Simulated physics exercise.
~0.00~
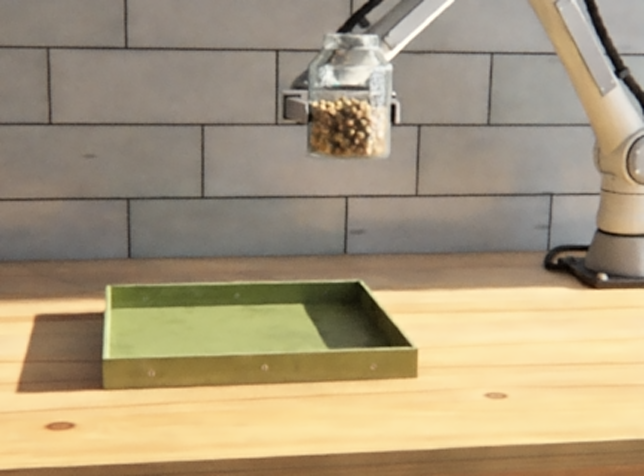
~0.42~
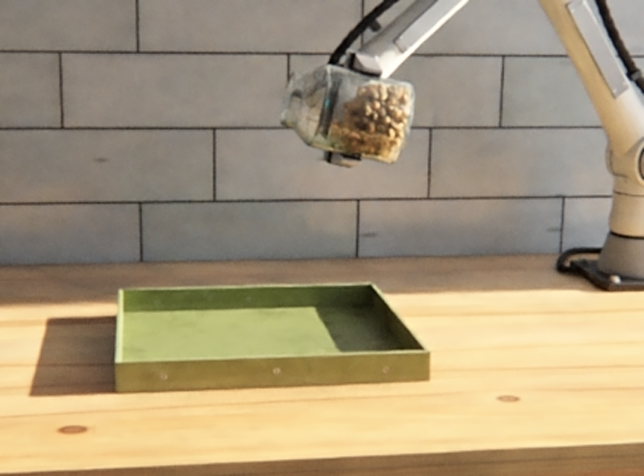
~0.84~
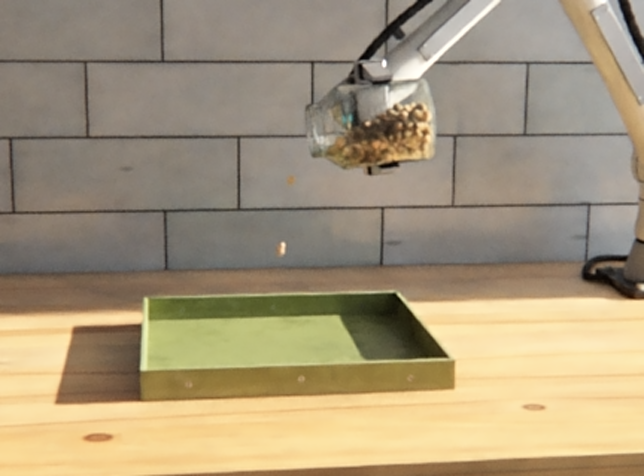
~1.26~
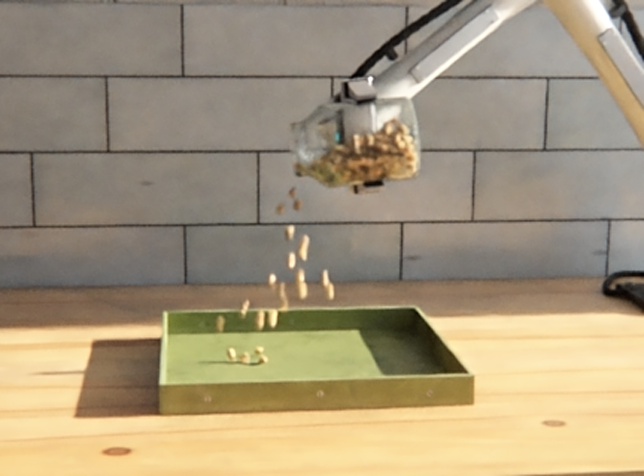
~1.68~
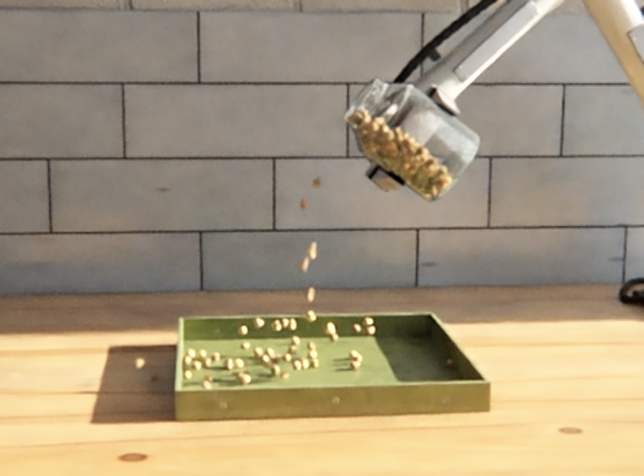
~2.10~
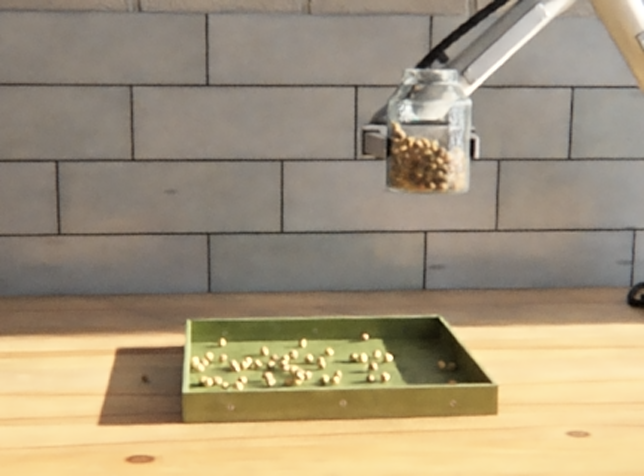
To begin with, a robot arm holds an upright glass jar, partly filled with small tan chickpeas, above an empty green tray on a wooden table. The arm tips the jar onto its side, its mouth pointing left, and the chickpeas slide along the glass. A few pieces drop out first, then a thicker scatter falls and lands in the tray. As the jar begins to turn back up, a last thin trickle comes down. Finally the jar is upright again with most of its load still inside, while dozens of chickpeas lie spread across the tray.
